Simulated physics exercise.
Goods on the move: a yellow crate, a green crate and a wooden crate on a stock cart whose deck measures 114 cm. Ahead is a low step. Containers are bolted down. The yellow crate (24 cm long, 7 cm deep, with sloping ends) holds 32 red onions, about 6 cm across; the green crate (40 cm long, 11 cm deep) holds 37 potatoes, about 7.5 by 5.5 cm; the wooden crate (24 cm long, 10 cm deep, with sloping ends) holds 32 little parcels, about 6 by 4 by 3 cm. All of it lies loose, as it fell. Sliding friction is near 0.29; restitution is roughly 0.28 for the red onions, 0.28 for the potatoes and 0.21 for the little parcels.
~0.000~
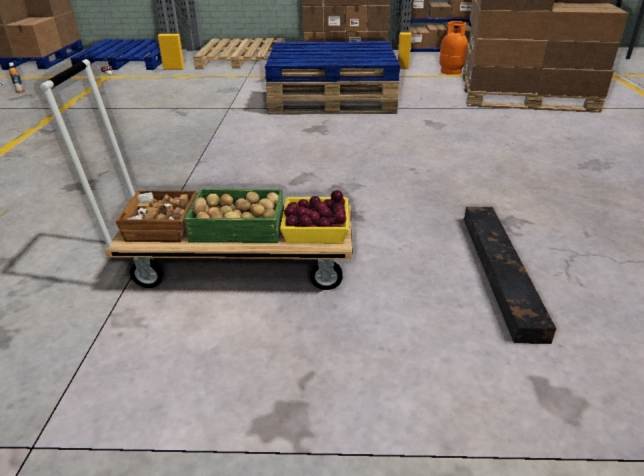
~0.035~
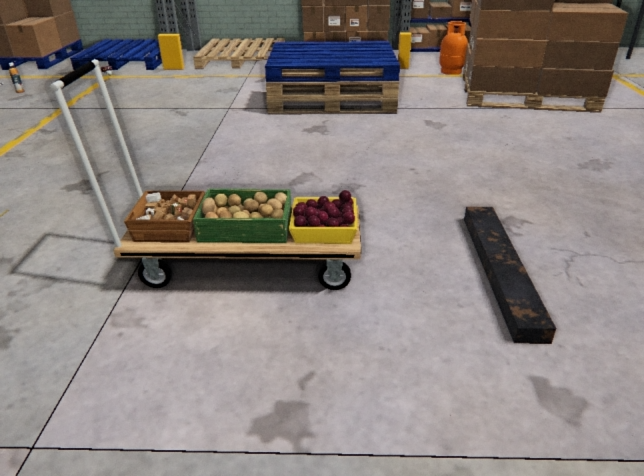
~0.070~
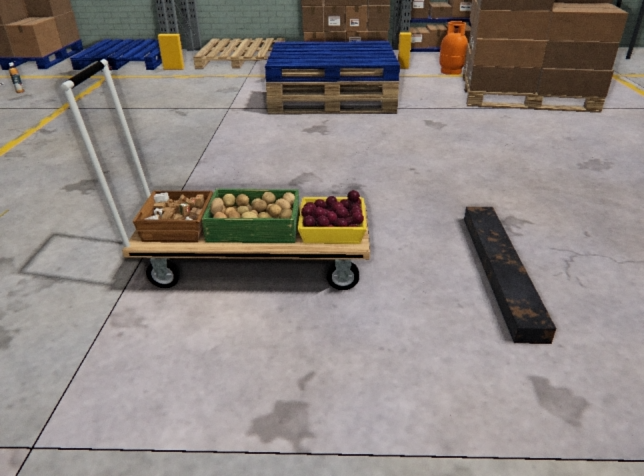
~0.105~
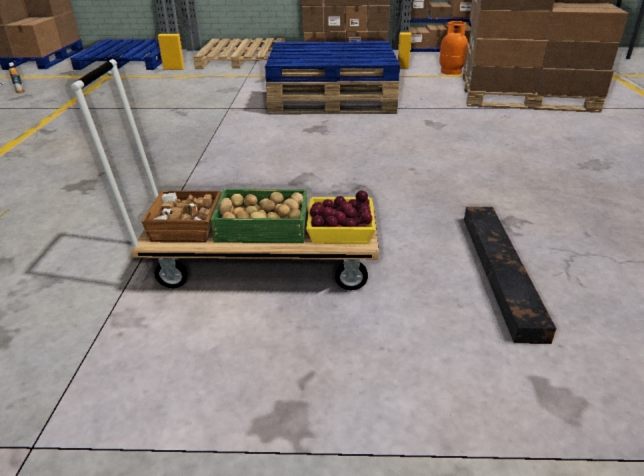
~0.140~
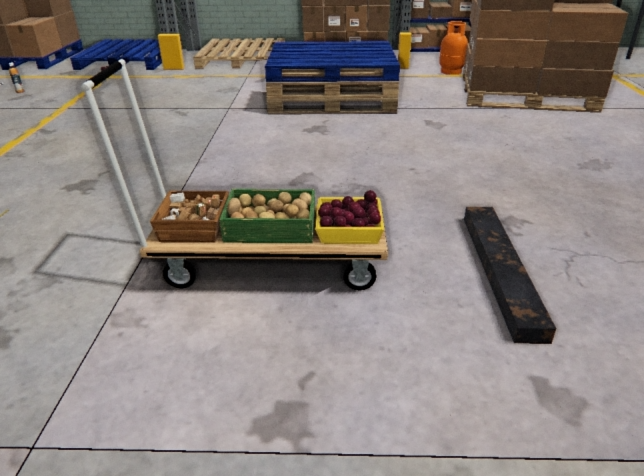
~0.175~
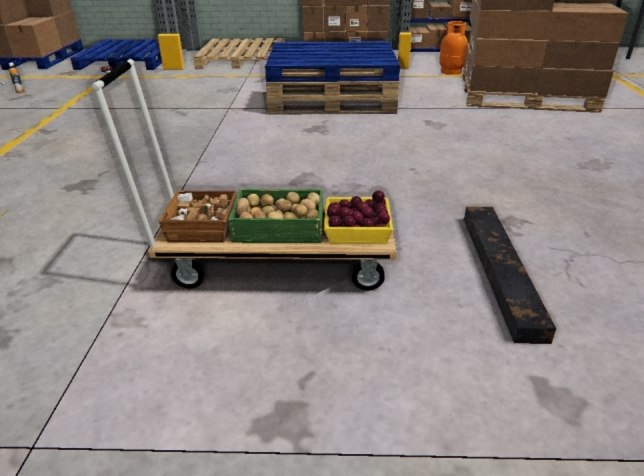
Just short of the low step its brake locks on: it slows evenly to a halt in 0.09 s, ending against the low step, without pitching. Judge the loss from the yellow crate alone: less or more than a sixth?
Out of the yellow crate go under a sixth of the red onions.
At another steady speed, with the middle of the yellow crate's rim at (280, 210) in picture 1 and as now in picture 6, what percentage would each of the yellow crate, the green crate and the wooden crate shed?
In that case yellow crate 20, green crate 0, wooden crate 0 per cent.
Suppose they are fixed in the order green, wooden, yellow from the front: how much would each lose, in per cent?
In that case yellow crate 0, green crate 0, wooden crate 0 per cent.
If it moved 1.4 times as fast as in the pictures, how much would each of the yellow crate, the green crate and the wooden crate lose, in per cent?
In that case yellow crate 10, green crate 0, wooden crate 0 per cent.
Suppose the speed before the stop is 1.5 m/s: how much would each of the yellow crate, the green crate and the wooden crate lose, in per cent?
In that case yellow crate 0, green crate 0, wooden crate 0 per cent.
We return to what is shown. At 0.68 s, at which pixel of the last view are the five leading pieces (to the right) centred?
Near (493, 207).
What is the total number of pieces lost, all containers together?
About 1.
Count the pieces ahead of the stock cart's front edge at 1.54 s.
About 1.
After 0.58 s, braking starts.
After 0.68 s, 0 of 32 out of the yellow crate, 0 of 37 out of the green crate and 0 of 32 out of the wooden crate.
After 0.80 s, 1 of 32 out of the yellow crate, 0 of 37 out of the green crate and 0 of 32 out of the wooden crate.
After 1.03 s, 1 of 32 out of the yellow crate, 0 of 37 out of the green crate and 0 of 32 out of the wooden crate.
When it is over (at 1.54 s), 1 of 32 out of the yellow crate, 0 of 37 out of the green crate and 0 of 32 out of the wooden crate. Asked share, 1 of 32, 3 per cent.
